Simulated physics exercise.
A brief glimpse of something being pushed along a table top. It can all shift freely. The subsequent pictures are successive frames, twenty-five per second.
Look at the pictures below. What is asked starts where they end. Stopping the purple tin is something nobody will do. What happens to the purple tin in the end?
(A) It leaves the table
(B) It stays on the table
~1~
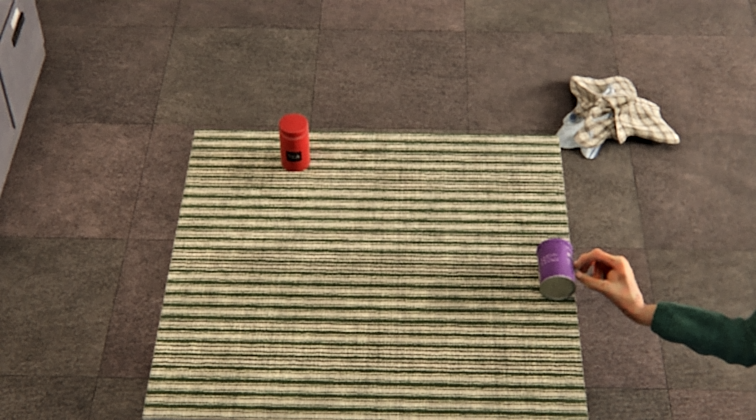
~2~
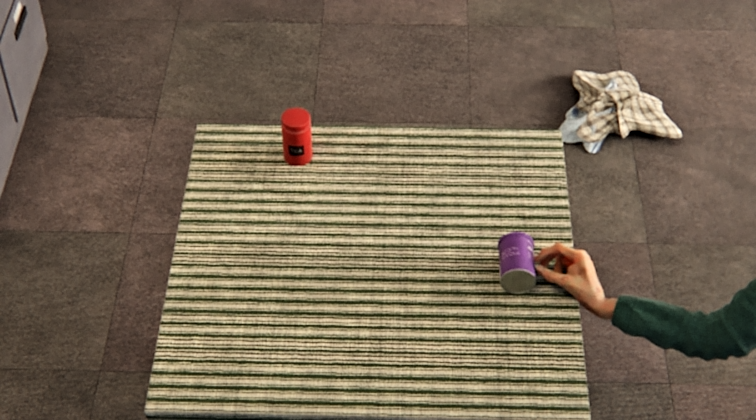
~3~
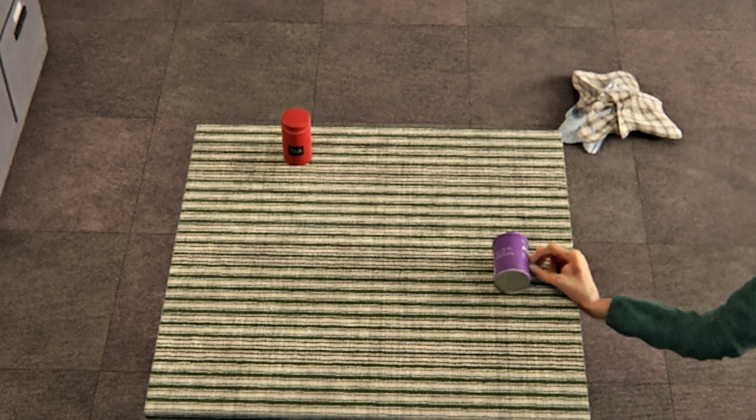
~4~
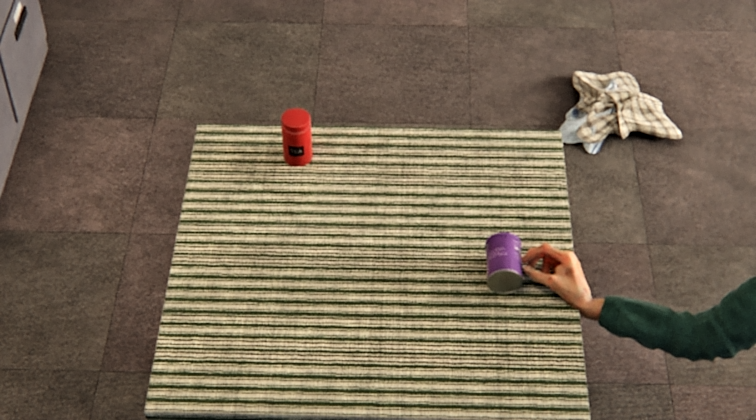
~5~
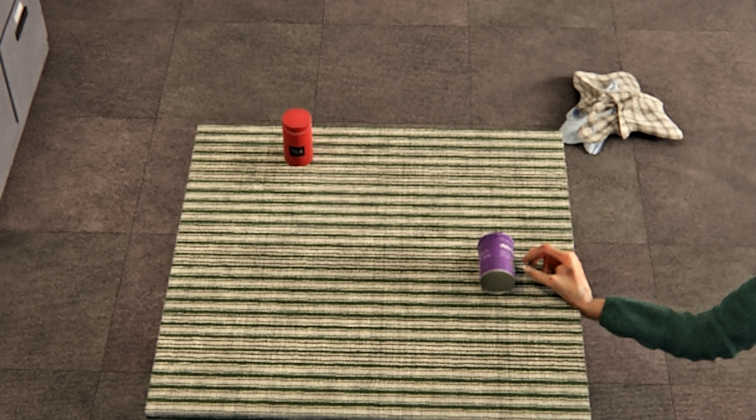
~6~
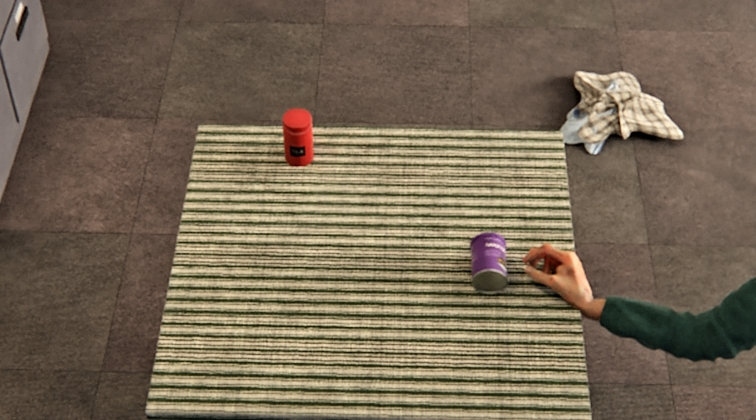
The answer is B.
Then, 0.30 s after the last picture, purple tin rolled well along near (435, 262).
Then, 0.70 s after the last picture, purple tin rolled well along near (381, 261).
At rest, moved from the start, purple tin. Seen from the same camera at the end, purple tin near (338, 260).
